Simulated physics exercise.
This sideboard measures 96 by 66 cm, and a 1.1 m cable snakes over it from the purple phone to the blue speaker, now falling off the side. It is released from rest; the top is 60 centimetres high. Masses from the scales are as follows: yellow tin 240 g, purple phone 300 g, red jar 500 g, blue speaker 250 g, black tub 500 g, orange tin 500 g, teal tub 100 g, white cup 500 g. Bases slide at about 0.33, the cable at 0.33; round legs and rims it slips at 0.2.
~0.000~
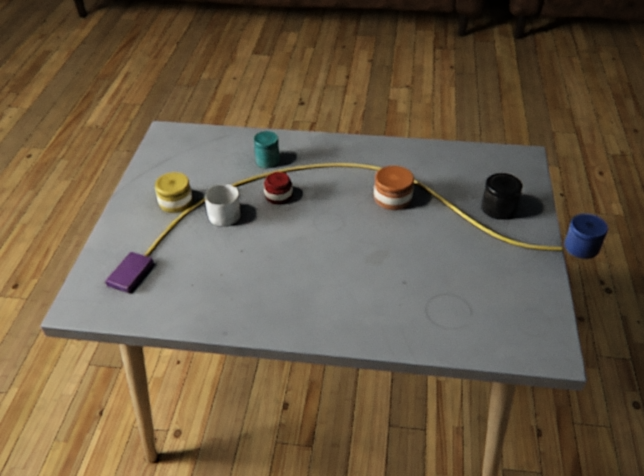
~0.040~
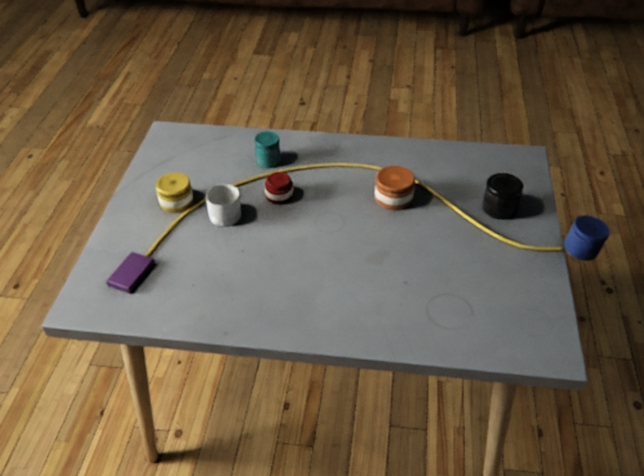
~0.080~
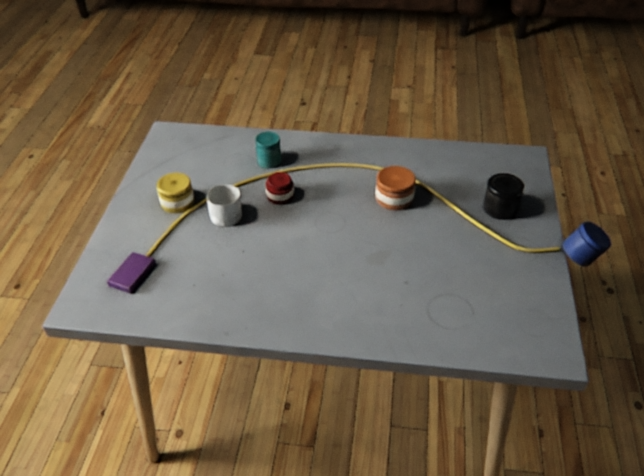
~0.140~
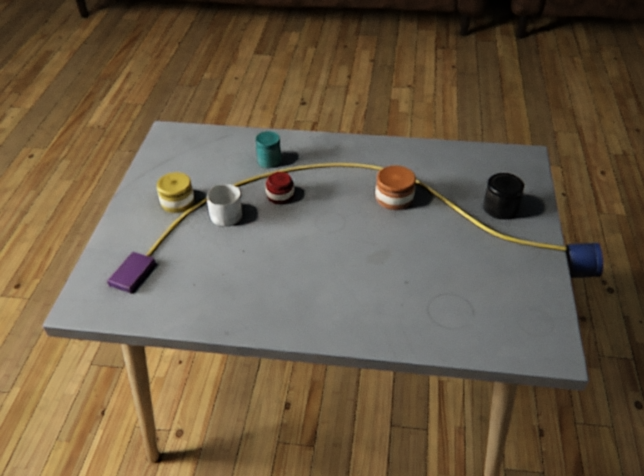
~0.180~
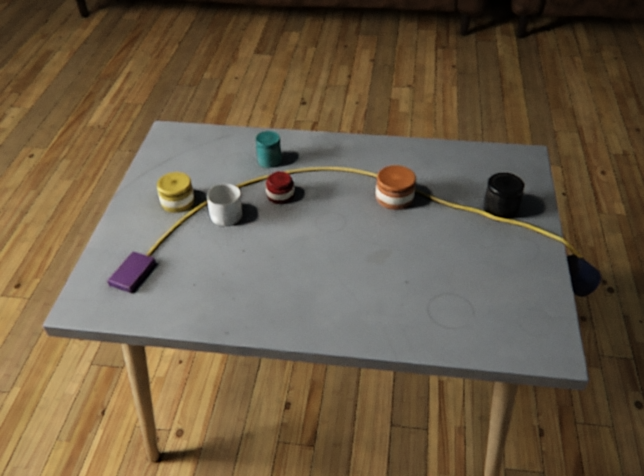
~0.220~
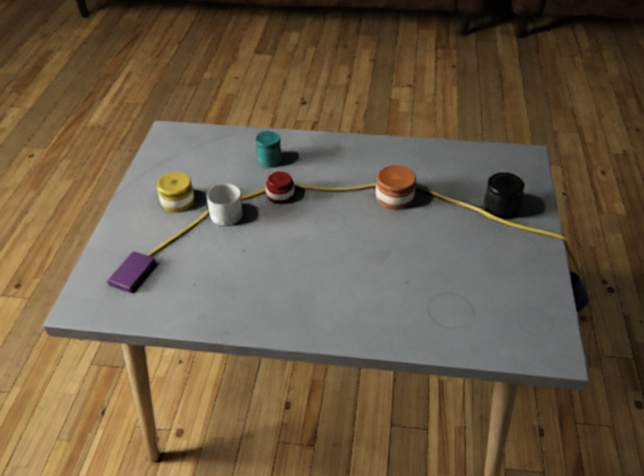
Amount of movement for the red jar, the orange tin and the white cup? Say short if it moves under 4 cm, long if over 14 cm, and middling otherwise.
My prediction: The red jar ends up nearly in place. The orange tin ends up nearly in place. The white cup ends up nearly in place.
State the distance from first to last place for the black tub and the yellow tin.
Black tub roughly 0 cm, yellow tin roughly 0 cm.
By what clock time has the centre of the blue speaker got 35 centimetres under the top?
Clock time: Never.
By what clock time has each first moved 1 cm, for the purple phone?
Purple phone at about 0.28 s on the clock.
By 0.5 s, the cable's tail end at (179, 240); blue speaker over the edge, purple phone 7 cm off its start.
By 0.7 s, the cable's tail end at (185, 232); blue speaker over the edge, purple phone 10 cm off its start.
By 1.0 s, the cable's tail end at (196, 222); purple phone 13 cm off its start at (180, 230), blue speaker over the edge.
By 1.2 s, the cable's tail end at (199, 220); purple phone 14 cm off its start, blue speaker over the edge.
By 2.4 s, the cable's tail end at (199, 220); orange tin 1 cm off its start at (397, 178), red jar 0 cm off its start at (280, 179), white cup 0 cm off its start at (224, 195), purple phone 14 cm off its start at (183, 228).
